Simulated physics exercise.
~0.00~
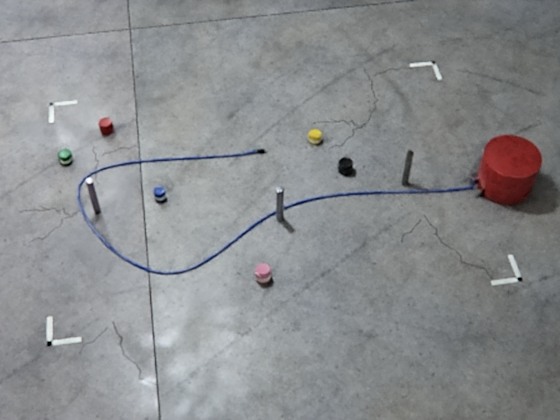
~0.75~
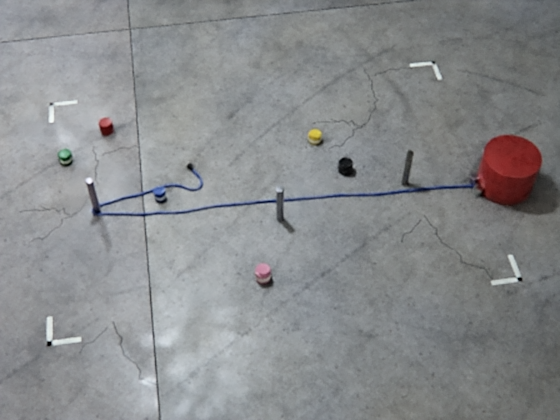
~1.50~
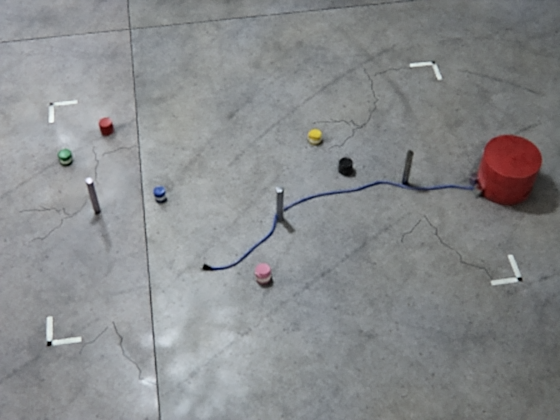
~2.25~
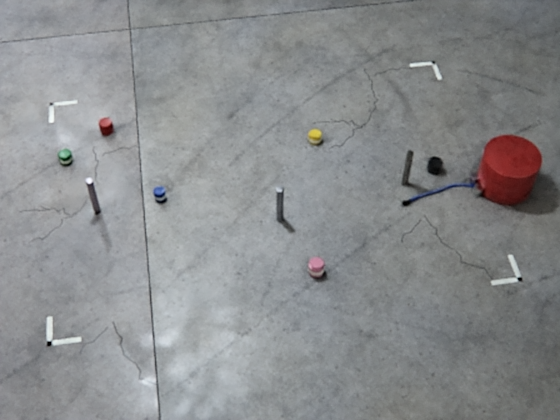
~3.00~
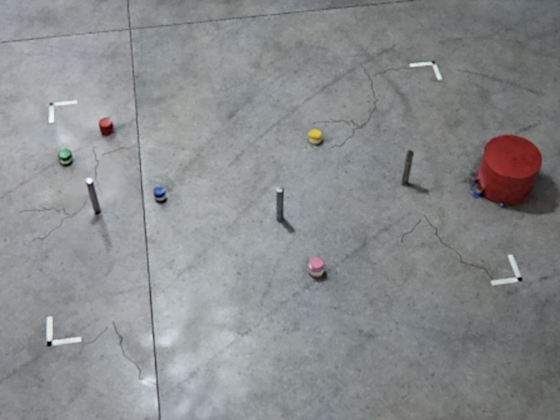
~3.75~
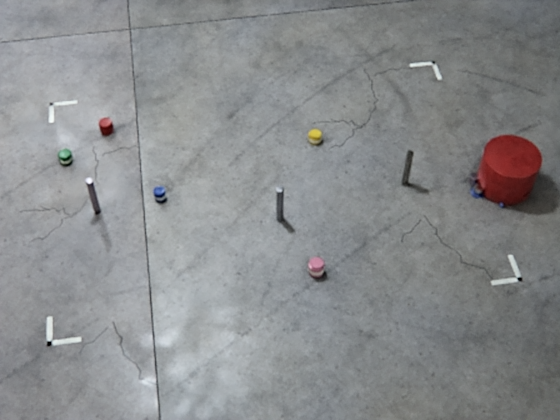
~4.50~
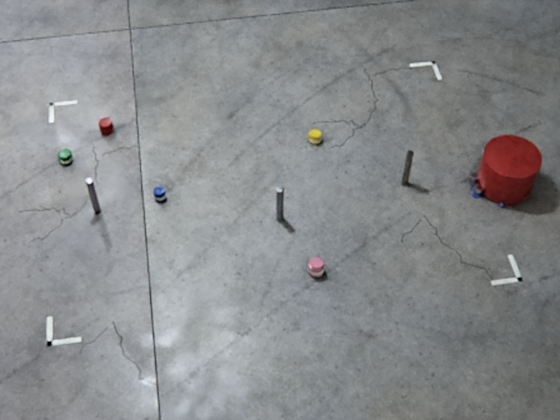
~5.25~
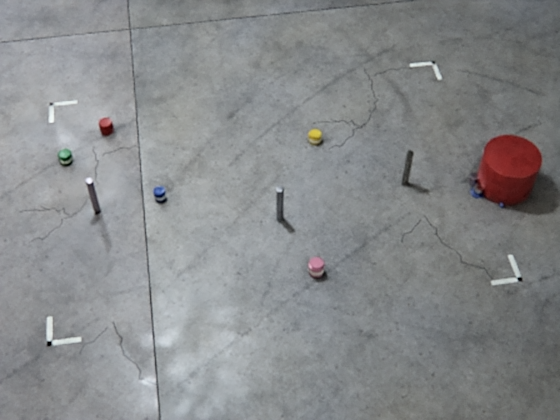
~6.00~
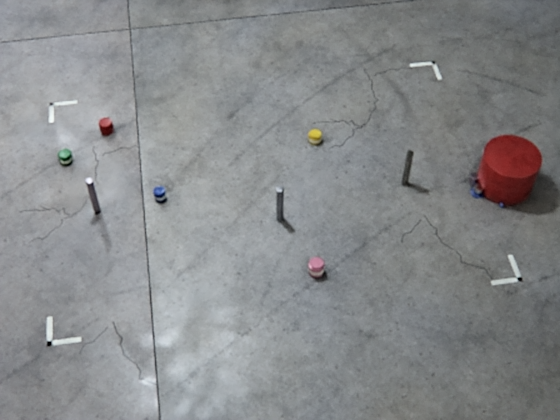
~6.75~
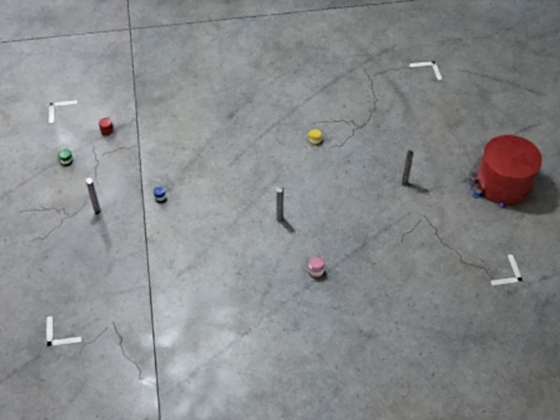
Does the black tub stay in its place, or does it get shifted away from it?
The black tub gets shifted. It moves right toward the big red drum and is then no longer in sight.
